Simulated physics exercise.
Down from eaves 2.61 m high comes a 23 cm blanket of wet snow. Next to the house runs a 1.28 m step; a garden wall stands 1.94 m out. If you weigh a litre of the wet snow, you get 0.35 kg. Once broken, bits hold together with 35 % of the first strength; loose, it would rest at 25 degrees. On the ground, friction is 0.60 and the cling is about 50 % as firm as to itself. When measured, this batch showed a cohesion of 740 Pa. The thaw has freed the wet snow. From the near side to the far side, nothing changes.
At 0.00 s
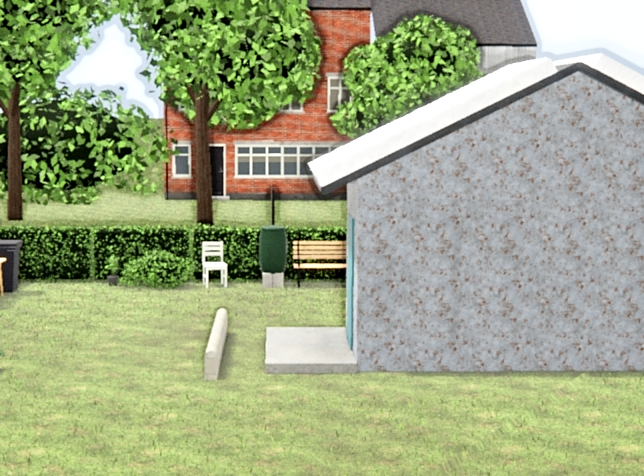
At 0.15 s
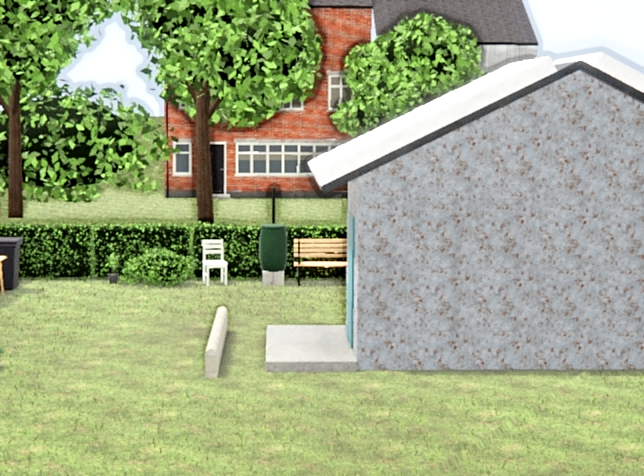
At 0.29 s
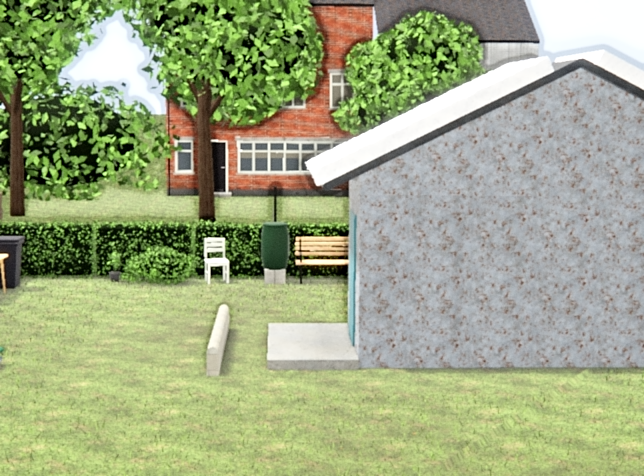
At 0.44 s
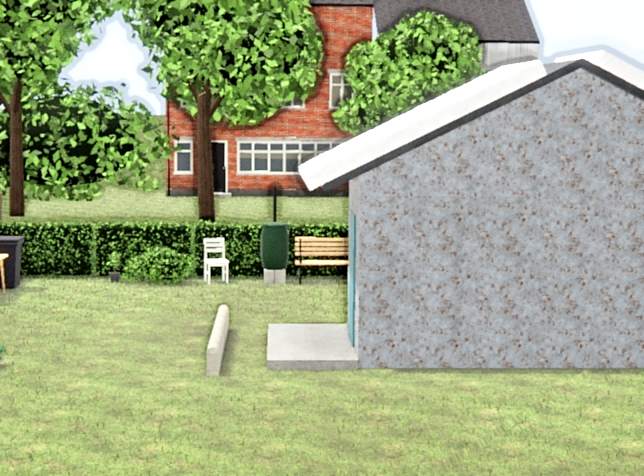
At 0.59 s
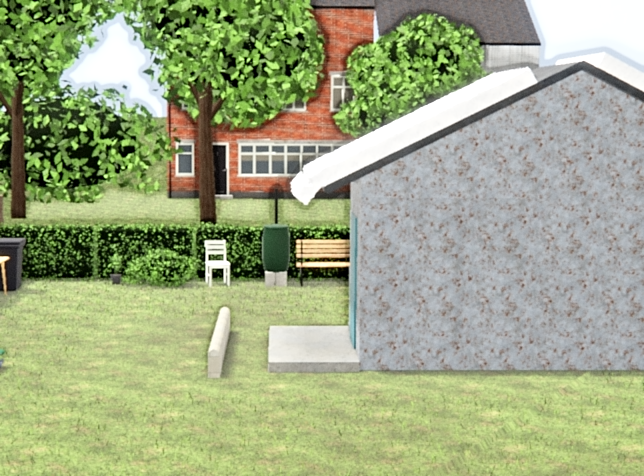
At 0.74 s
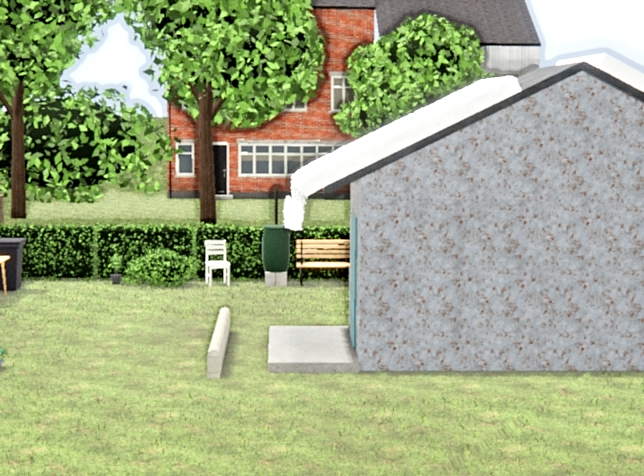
At the start, a thick white layer of snow covers the sloping roof of a grey speckled building, with a lawn, hedge and brick house behind. The snow slides slowly down to the left, pokes out past the roof's lower edge, then bends and droops downward in front of the hedge.
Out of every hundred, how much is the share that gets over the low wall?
About 62 in every hundred.
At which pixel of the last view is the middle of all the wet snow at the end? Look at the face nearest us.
Look near (163, 362) in the final picture.
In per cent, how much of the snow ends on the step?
Something like 2 percent.
After 1.15 s, 76 % is still on the roof and 0 % is past the low wall.
After 1.63 s, 33 % is still on the roof and 1 % is past the low wall.
After 2.12 s, none is still on the roof and 62 % is past the low wall.
After 2.60 s, none is still on the roof and 62 % is past the low wall.
After 3.20 s, at the end, none is still on the roof and 62 % is past the low wall.
